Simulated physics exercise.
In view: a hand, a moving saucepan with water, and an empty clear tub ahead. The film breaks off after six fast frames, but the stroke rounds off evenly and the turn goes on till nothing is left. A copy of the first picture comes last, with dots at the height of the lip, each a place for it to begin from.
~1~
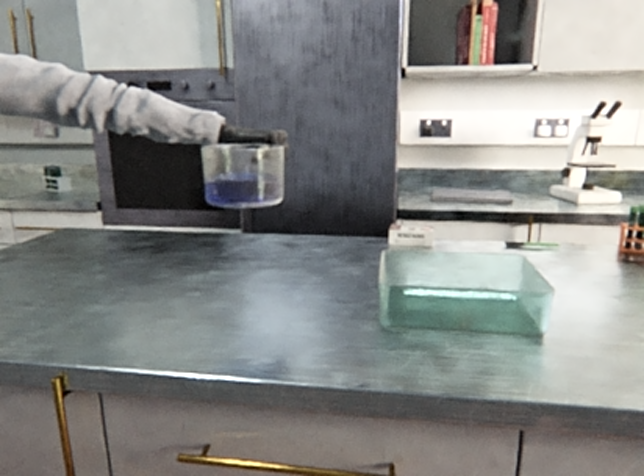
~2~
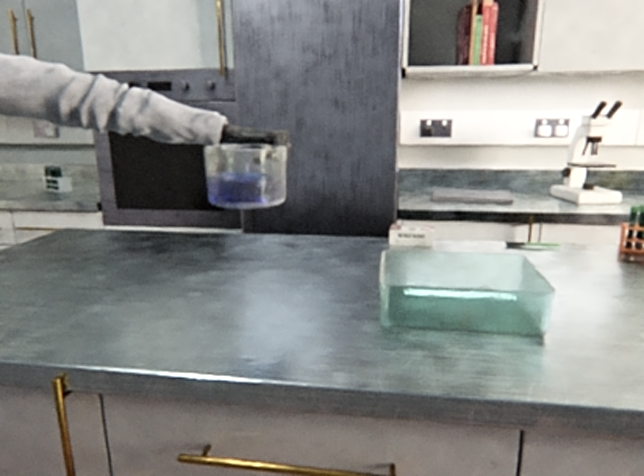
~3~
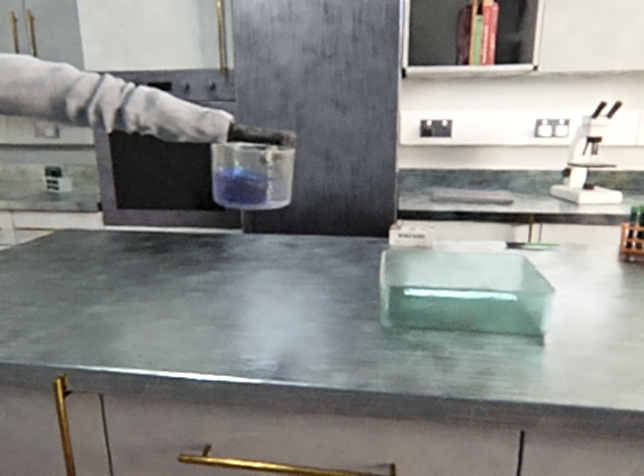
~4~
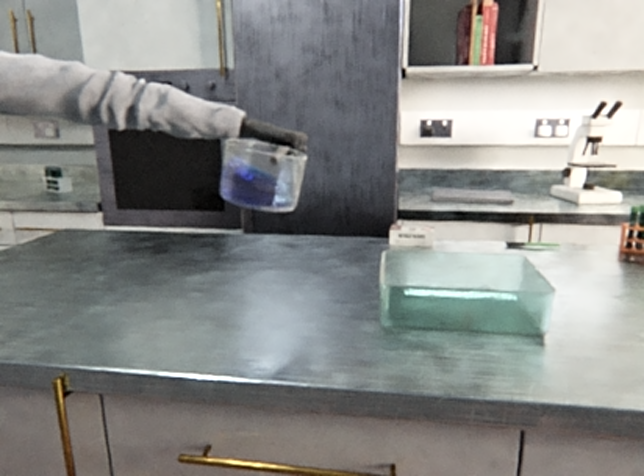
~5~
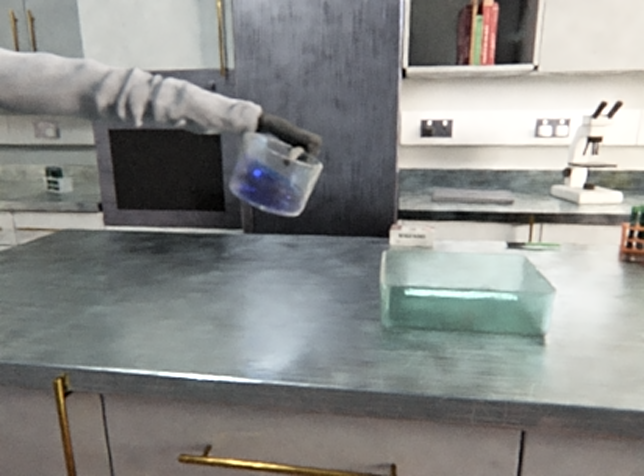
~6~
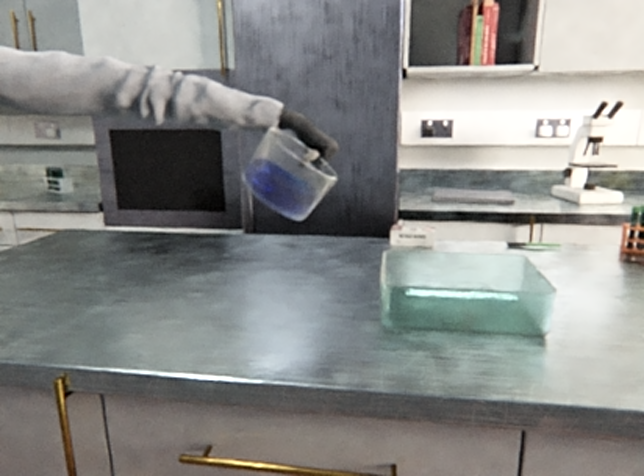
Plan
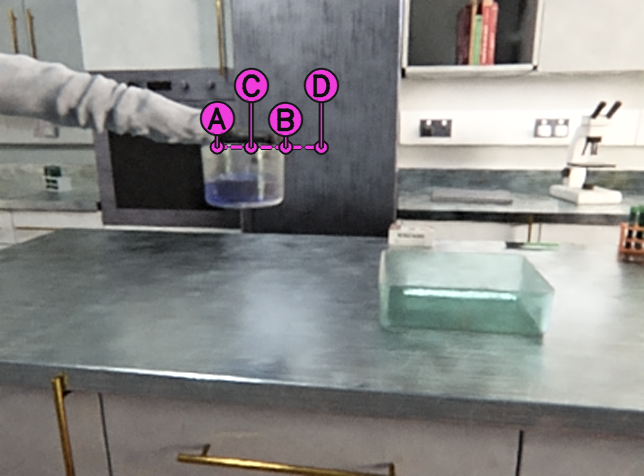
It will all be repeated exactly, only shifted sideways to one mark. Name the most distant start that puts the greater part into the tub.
Spot C.
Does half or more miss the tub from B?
No.
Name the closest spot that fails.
That is spot A.
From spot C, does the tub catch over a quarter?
Yes, it does.
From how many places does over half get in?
Three of them.
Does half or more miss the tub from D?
No.
In magenta, A at (217, 146); B at (285, 147); C at (251, 147); D at (321, 147).
For spot A, about 25 % lands in the tub, 71 % falls short and 5 % goes beside or beyond.
For spot B, about 63 % lands in the tub, 5 % falls short and 32 % goes beside or beyond.
For spot C, about 62 % lands in the tub, 16 % falls short and 22 % goes beside or beyond.
For spot D, about 67 % lands in the tub, 9 % falls short and 23 % goes beside or beyond.
